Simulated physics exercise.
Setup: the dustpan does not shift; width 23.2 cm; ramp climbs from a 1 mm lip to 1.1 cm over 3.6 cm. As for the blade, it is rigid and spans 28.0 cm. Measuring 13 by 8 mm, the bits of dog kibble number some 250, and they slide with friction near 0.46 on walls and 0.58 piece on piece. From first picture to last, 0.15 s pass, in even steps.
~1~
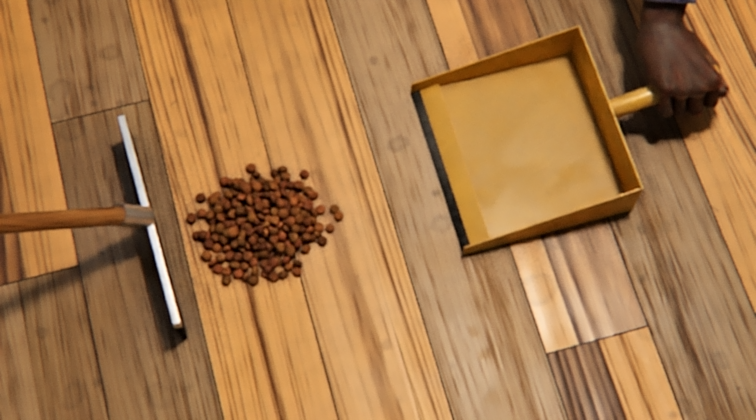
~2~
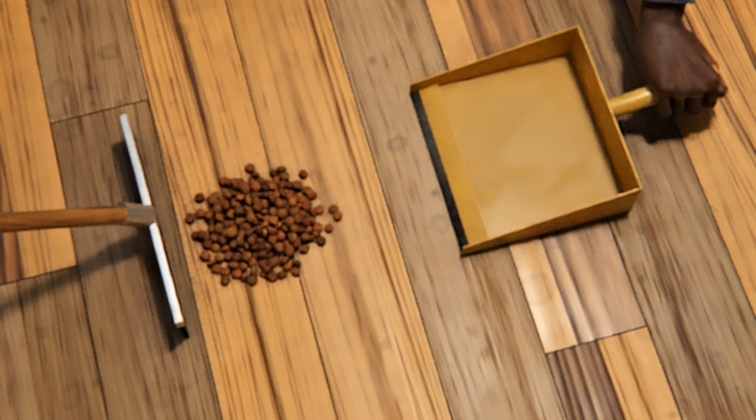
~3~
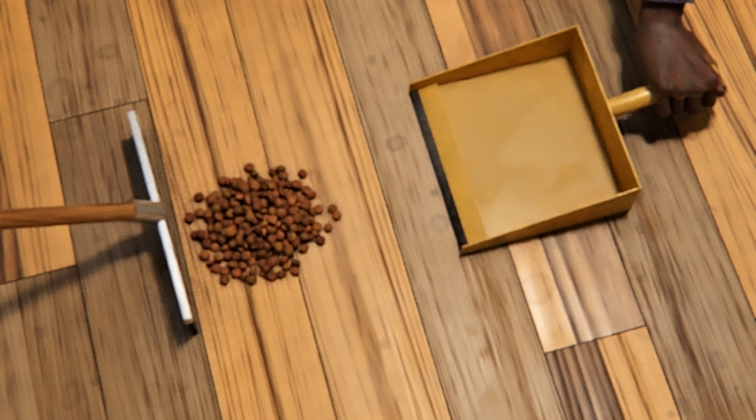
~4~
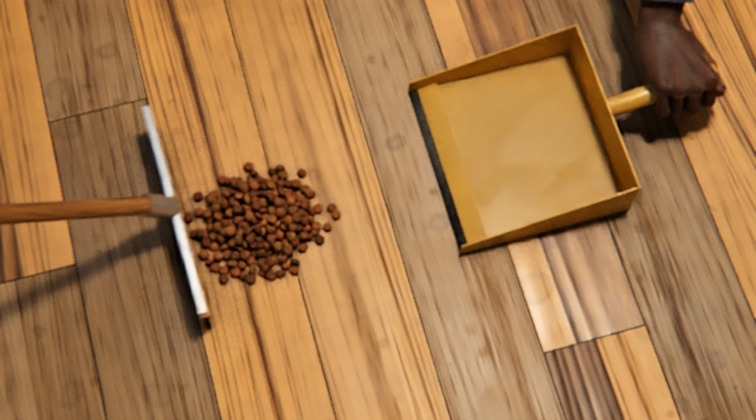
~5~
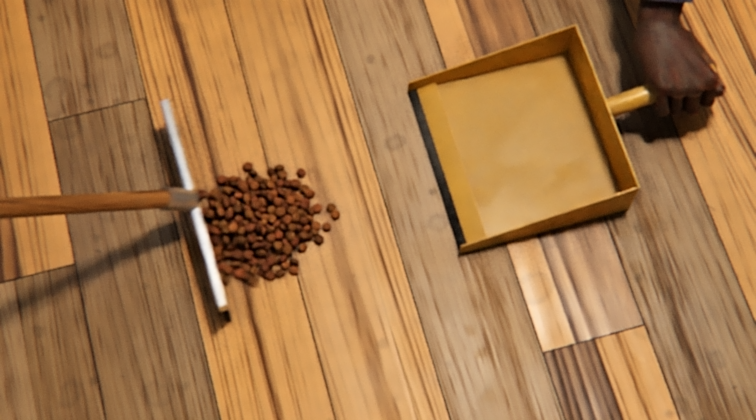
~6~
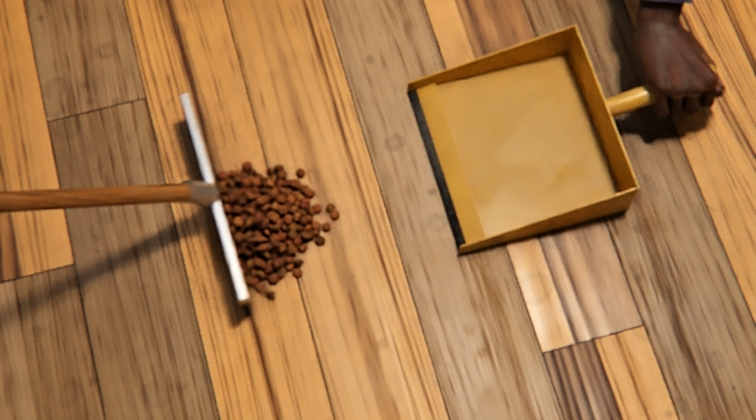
Hand holding a yellow dustpan still on a wooden floor while a long-handled blade slides right, pressing into a pile of brown kibble.
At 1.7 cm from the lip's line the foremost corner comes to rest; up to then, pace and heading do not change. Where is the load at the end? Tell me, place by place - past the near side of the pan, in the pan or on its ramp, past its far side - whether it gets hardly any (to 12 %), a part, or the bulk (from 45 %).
Past the pan's near side gets hardly any. In the pan or on its ramp gets the bulk. Past the pan's far side gets hardly any.
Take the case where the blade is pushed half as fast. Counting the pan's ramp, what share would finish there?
In that case some 60 per cent.
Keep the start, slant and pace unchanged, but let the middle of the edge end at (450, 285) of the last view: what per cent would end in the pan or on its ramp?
About 30 per cent.
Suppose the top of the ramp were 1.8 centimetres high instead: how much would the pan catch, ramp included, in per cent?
I'd put it near 55 per cent, ramp counted.
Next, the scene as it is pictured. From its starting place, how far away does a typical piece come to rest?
That distance is around 26 cm.
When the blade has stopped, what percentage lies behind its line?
Estimate: Around 5 %.
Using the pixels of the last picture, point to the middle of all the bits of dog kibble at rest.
When it all comes to rest, the middle is near (447, 168).
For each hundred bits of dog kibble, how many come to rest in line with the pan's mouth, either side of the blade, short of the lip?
Share: Roughly 25 percent.
Then, 0.15 s after the last picture, middle of the blade 14 cm from the lip; 0 % over the lip, far side 0 %, near side 5 %.
Then, 0.25 s after the last picture, middle of the blade 5 cm from the lip; 5 % over the lip, far side 0 %, near side 5 %.
Then, 0.49 s after the last picture, middle of the blade 2 cm from the lip; 65 % over the lip, far side 5 %, near side 5 %.
In the end, near side 5 %, pan 65 %, far side 5 %, in front of the lip or behind the blade 25 %.
